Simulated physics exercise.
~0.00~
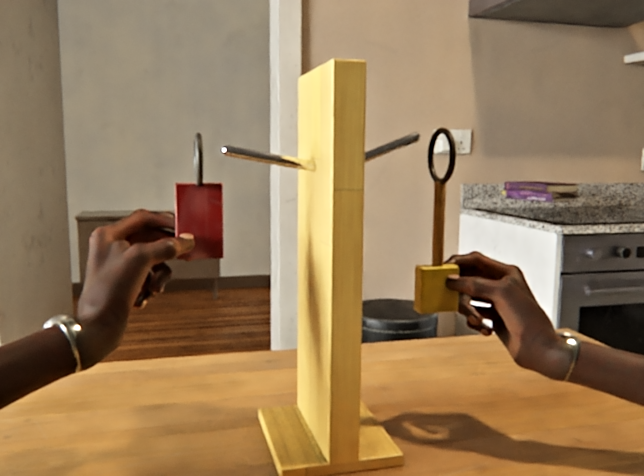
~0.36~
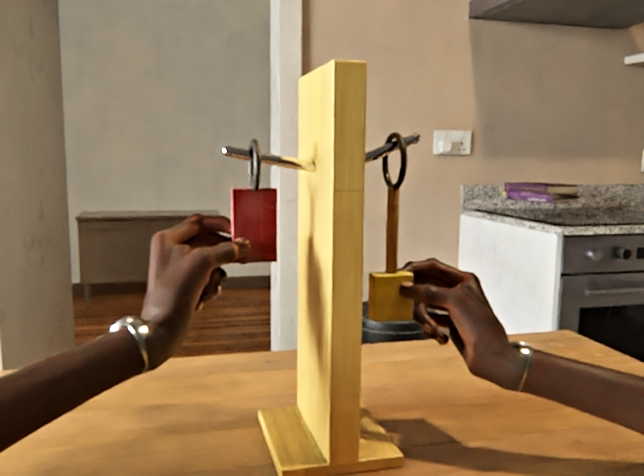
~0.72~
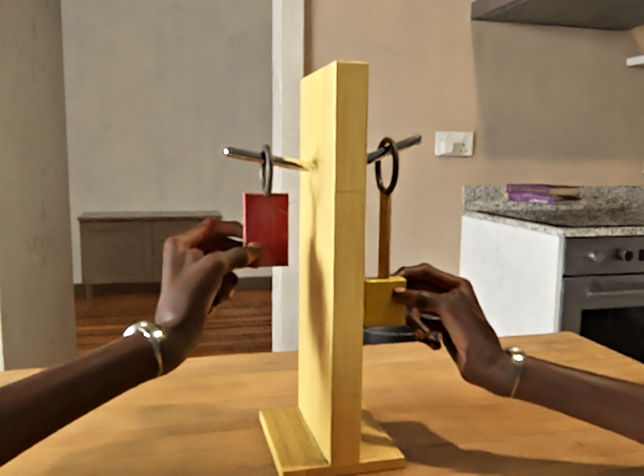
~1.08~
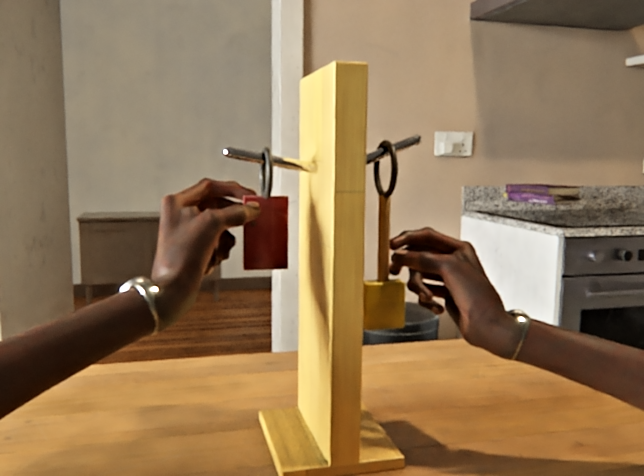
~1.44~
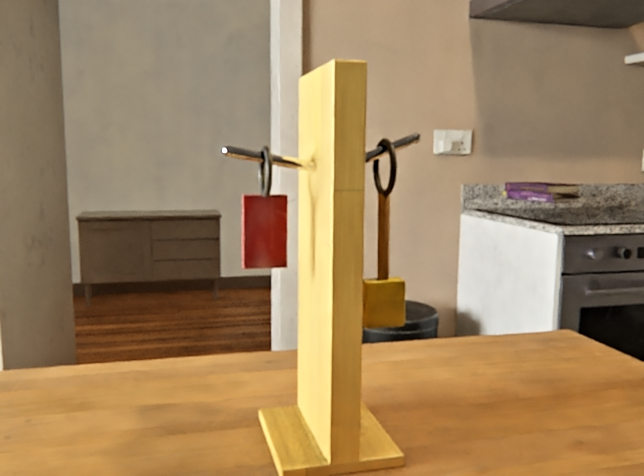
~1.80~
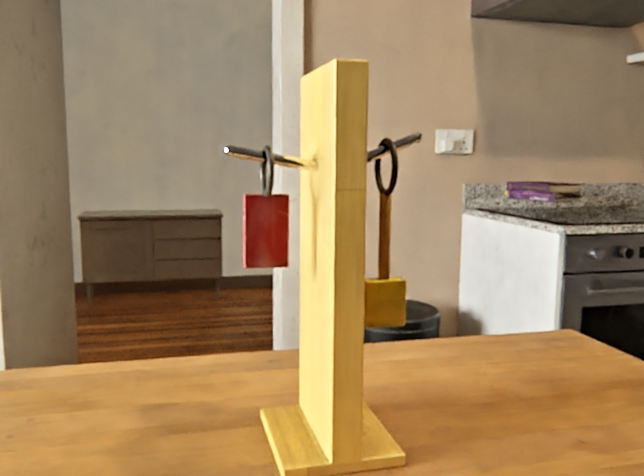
Two hands hooking a red tag and a yellow brush onto a wooden peg stand, then withdrawing, leaving both items hanging.
